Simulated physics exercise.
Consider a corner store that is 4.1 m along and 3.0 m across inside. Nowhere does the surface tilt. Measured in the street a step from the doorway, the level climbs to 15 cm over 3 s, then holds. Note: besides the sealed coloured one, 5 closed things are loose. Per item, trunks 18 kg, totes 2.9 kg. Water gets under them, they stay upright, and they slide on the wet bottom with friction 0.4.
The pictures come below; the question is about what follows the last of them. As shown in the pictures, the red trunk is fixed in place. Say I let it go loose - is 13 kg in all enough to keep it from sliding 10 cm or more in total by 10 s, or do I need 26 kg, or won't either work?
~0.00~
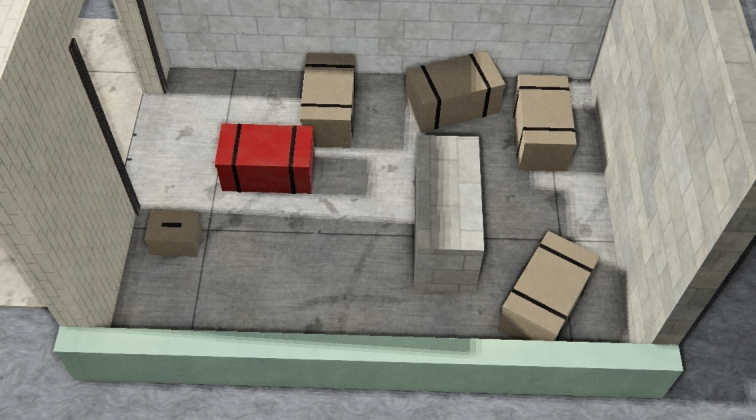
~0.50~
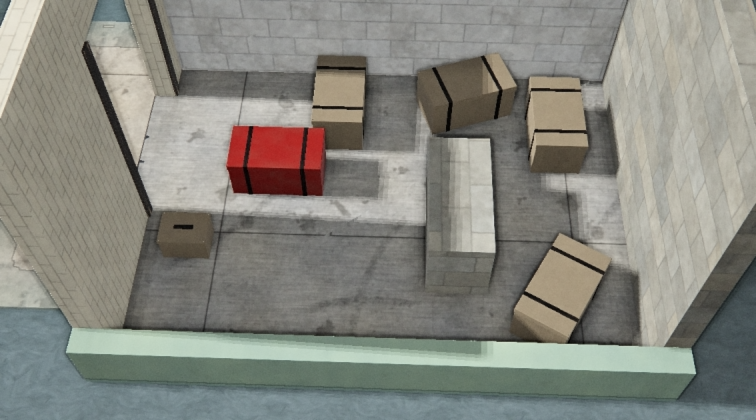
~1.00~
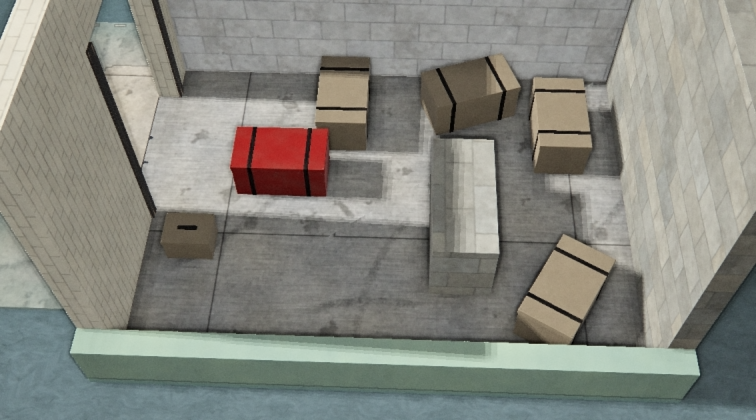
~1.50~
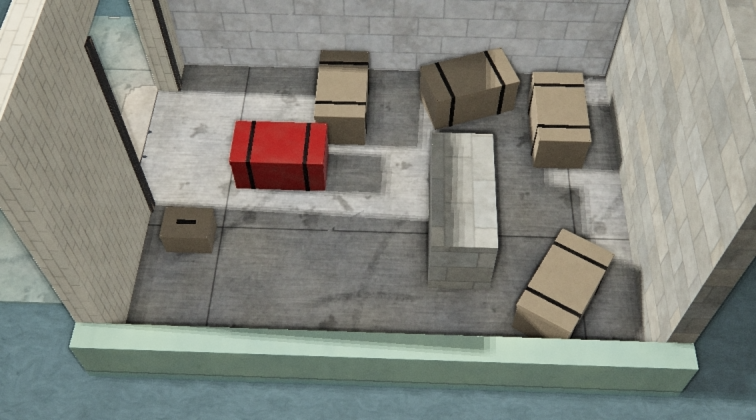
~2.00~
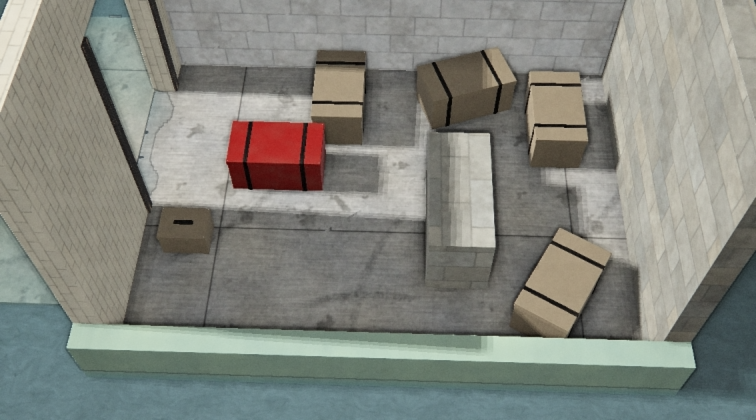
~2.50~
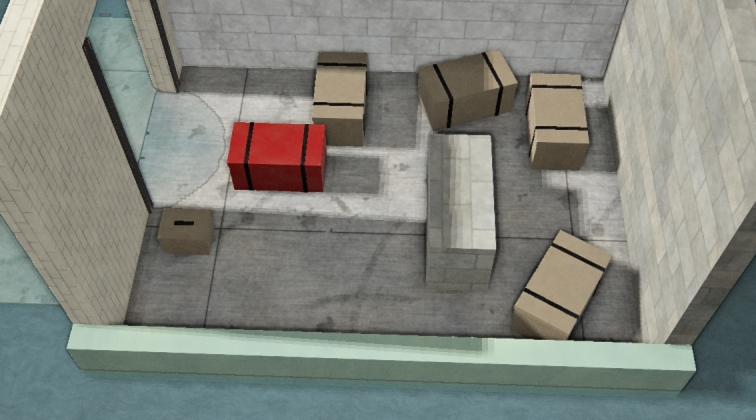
Neither will work.
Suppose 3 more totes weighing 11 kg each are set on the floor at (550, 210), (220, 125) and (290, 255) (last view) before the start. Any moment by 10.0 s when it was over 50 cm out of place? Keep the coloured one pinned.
Listed in turn, they go beneath the bar, over the bar, beneath the bar.
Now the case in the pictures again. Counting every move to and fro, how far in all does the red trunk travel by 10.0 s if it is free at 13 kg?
250 cm in all.
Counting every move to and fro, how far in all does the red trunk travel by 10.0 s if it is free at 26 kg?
40 cm.
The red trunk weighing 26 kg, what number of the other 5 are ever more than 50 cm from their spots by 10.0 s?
The number is 3.
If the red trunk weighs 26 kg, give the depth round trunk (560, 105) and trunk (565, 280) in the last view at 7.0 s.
Some 4 cm at the first, some 3 cm at the second.
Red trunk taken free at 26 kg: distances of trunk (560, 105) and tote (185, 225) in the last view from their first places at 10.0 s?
Net displacement, in order: 100 cm; 20 cm.
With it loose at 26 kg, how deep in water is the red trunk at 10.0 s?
Around 6 cm.
After 3.5 s the red trunk would be 14 cm from its start with 13 kg and 0 cm from its start with 26 kg; 4 cm of water round it then.
After 4.5 s the red trunk would be 79 cm from its start with 13 kg and 22 cm from its start with 26 kg; 4 cm of water round it then.
After 7.0 s the red trunk would be 130 cm from its start with 13 kg and 37 cm from its start with 26 kg; 4 cm of water round it then.
After 10.0 s the red trunk would be 168 cm from its start with 13 kg and 38 cm from its start with 26 kg; 6 cm of water round it then.
